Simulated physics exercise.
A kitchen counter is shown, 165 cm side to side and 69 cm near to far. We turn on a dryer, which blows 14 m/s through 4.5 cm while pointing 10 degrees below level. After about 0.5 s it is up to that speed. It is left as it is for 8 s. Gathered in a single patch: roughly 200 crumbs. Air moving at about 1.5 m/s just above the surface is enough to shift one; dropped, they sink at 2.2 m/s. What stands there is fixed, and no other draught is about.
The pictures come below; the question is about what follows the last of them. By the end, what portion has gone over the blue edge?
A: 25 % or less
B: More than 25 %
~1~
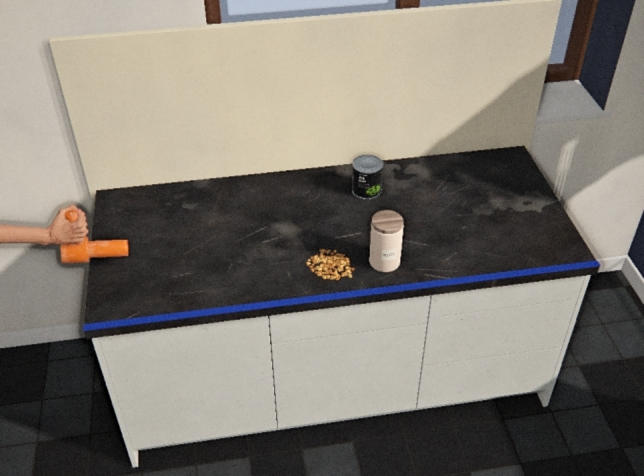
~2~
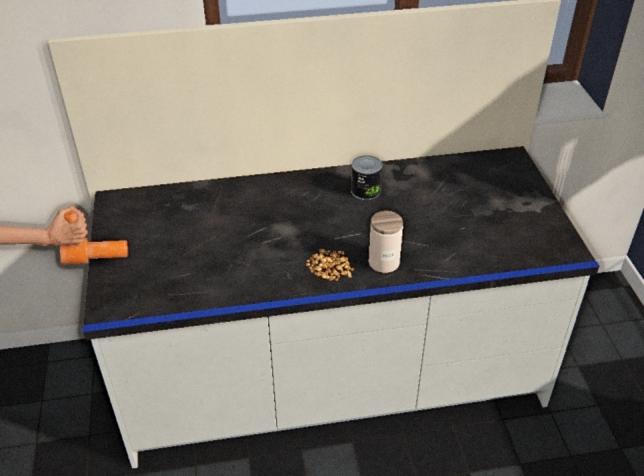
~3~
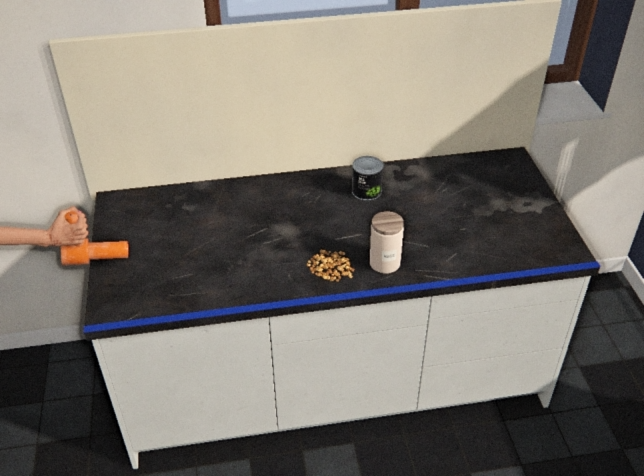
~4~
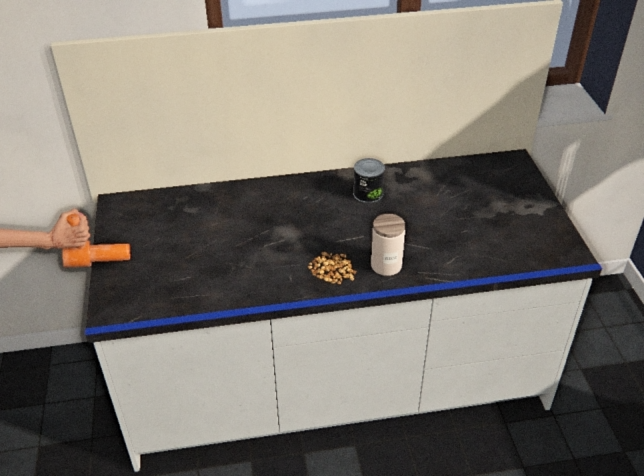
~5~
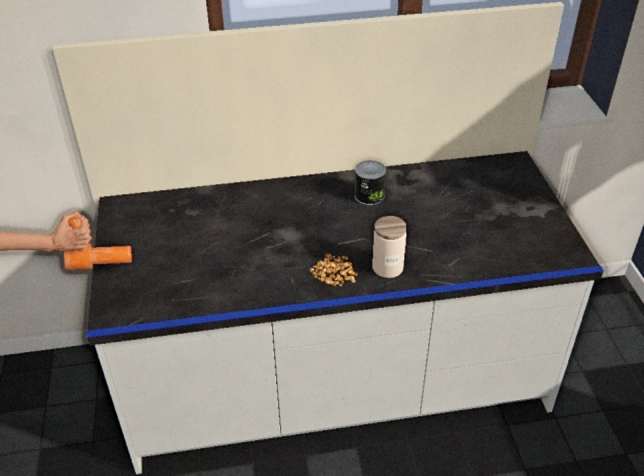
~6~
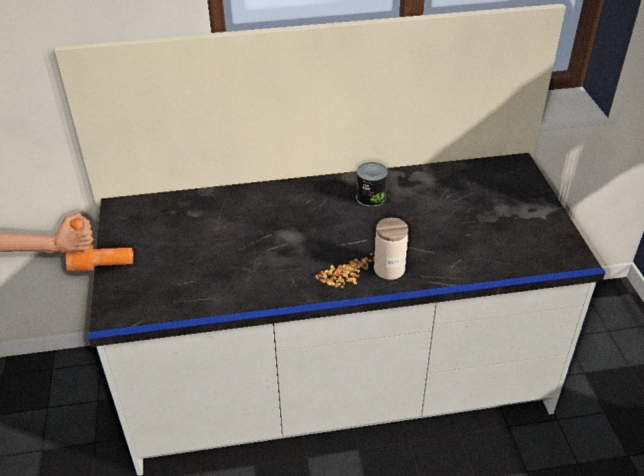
B.
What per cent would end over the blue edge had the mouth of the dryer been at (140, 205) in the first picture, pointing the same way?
I'd expect close to 0 per cent.
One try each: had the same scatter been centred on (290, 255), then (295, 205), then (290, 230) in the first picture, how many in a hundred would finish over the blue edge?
First try near 25 %, second near 0 %, third near 0 %.
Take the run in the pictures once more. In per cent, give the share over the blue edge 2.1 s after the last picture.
60 per cent, roughly.
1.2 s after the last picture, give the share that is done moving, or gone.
It comes to some 80 per cent.
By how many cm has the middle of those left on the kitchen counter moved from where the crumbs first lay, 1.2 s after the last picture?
Roughly 15 cm.
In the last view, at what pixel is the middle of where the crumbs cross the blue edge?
(420, 297).
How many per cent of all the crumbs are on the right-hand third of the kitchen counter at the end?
I'd estimate around 3 per cent.
Then, 1.2 s after the last picture the count stands so, 62 % are over the blue edge; the middle of those still in play is near (378, 259).
Then, 2.1 s after the last picture the count stands so, 62 % are over the blue edge; the middle of those still in play is near (378, 259).
Then, 4.0 s after the last picture the count stands so, 62 % are over the blue edge.
Then, 7.6 s after the last picture, at the end, 62 % are over the blue edge.
